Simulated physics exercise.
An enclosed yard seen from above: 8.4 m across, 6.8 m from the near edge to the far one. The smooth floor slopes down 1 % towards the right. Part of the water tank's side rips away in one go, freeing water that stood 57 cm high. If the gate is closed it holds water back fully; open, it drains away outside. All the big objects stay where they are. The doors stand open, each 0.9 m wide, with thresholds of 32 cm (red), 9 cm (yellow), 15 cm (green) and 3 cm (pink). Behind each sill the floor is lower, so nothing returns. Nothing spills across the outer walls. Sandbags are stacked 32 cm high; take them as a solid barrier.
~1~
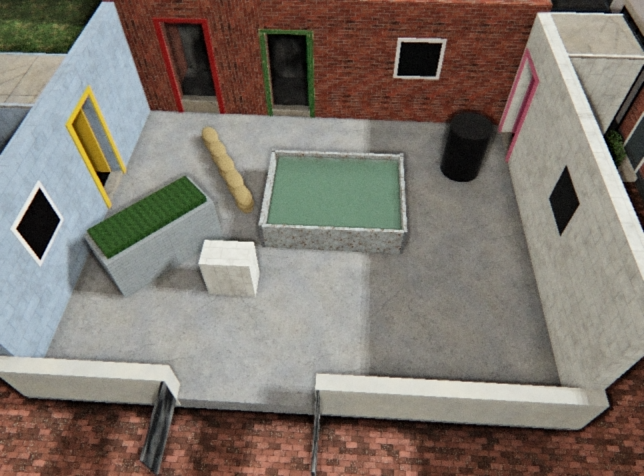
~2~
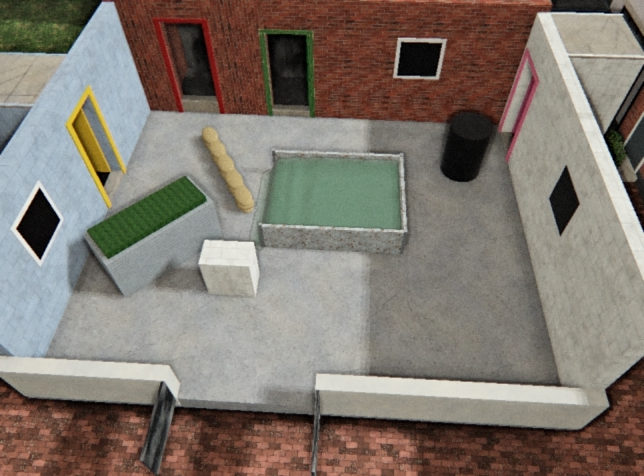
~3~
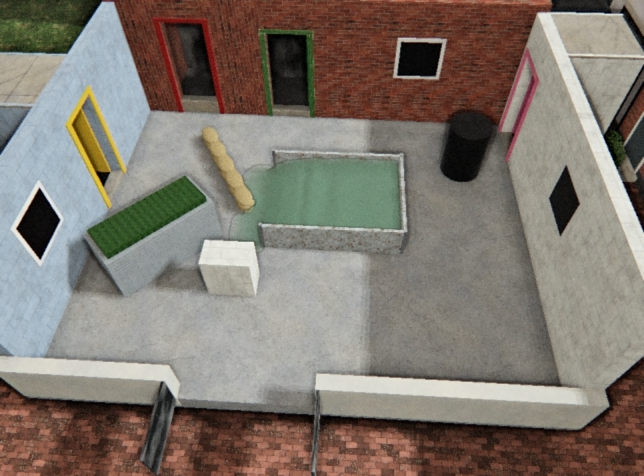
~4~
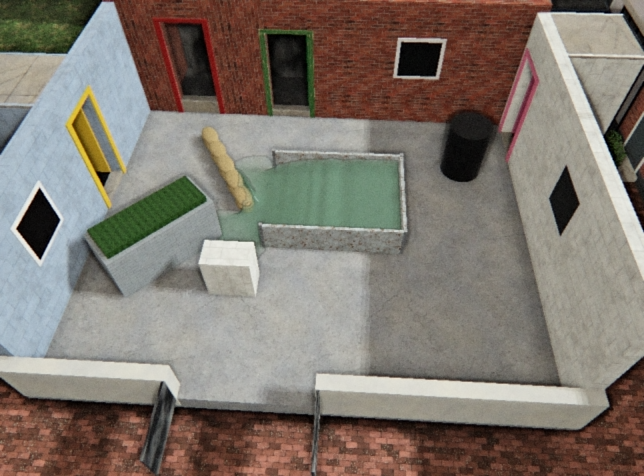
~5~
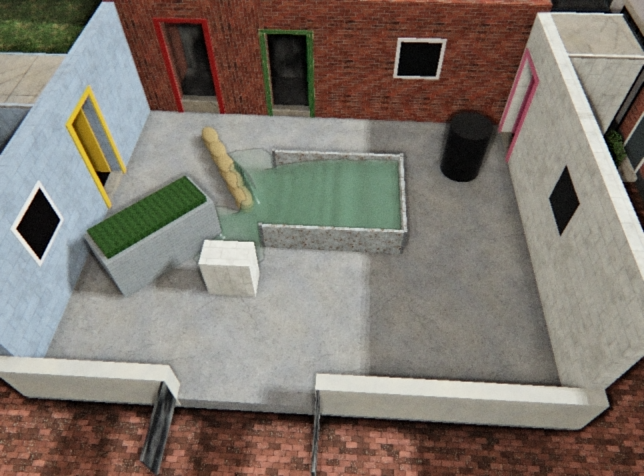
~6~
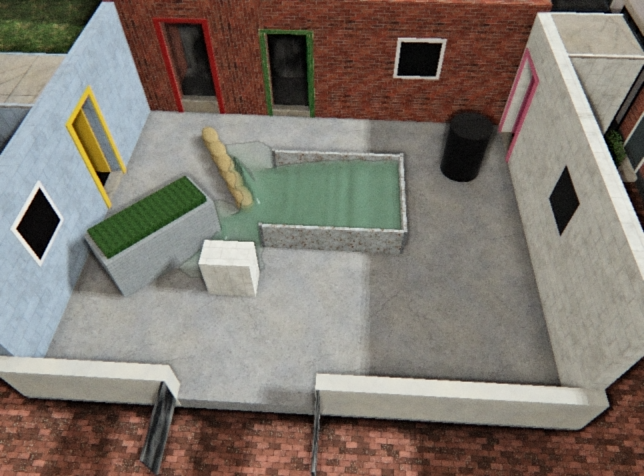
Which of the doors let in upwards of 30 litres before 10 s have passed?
Within that time: At the red door it keeps below the limit; at the yellow door it keeps below the limit; at the green door it keeps below the limit; at the pink door it goes over the limit.
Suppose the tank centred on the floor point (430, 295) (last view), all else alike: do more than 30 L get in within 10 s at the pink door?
Then: Pink below.
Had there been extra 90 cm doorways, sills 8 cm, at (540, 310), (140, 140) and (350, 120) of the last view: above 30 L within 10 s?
In that order: Not over, over, below.
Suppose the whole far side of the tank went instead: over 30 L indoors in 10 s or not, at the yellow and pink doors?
Then: Yellow not over, pink over.
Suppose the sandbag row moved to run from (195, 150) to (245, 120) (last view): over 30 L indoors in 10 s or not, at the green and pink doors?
Then: Green not over, pink over.
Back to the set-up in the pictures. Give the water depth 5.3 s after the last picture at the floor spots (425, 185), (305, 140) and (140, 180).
About 2, 5 and 7 cm.
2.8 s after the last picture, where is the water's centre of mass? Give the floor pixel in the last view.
Near (256, 199).
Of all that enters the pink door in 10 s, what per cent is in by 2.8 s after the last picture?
About 0 per cent.
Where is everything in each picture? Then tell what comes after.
In the first picture, still water, 57 cm deep, in the water tank at (335, 191).
In the second picture, the front is at a hidden place, 1.0 m from the gap at (271, 200); 0.4 m2 of floor is under water; 57 cm left at the back of the water tank.
In the third picture, water pours out at (271, 202) and has run 1.2 m, to (258, 167); typically 13 cm deep outside, 57 cm at the water tank's back.
In the fourth picture, water pours out at (271, 203) and has run 1.6 m, to (246, 159); typically 11 cm deep outside, 57 cm at the water tank's back.
In the fifth picture, water pours out at (271, 203) and has run 1.8 m, to a hidden place; typically 11 cm deep outside, 57 cm at the water tank's back.
In the sixth picture, the front is at (184, 265), 2.1 m from the gap at (271, 203); 3.2 m2 of floor is under water; 57 cm left at the back of the water tank.
Then, 0.7 s after the last picture water covers 15 % of the floor and is deepest (40 cm) near (259, 202); red door not reached, yellow door not reached, green door not reached, pink door not reached.
Then, 1.5 s after the last picture water covers 30 % of the floor and is deepest (36 cm) near (259, 202); red door 14 cm at the sill, 0 L in, yellow door not reached, green door 14 cm at the sill, 1 L in, pink door not reached.
Then, 2.8 s after the last picture water covers 45 % of the floor and is deepest (27 cm) near (177, 120); red door 13 cm at the sill, 0 L in, yellow door 5 cm at the sill, 0 L in, green door 15 cm at the sill, 6 L in, pink door not reached.
Then, 5.3 s after the last picture water covers 70 % of the floor and is deepest (20 cm) near (131, 244); red door 10 cm at the sill, 0 L in, yellow door 6 cm at the sill, 0 L in, green door 9 cm at the sill, 8 L in, pink door 8 cm at the sill, 15 L in.
Then, 9.3 s after the last picture water covers 90 % of the floor and is deepest (14 cm) near (150, 114); red door 9 cm at the sill, 0 L in, yellow door 7 cm at the sill, 7 L in, green door 7 cm at the sill, 8 L in, pink door 8 cm at the sill, 85 L in.
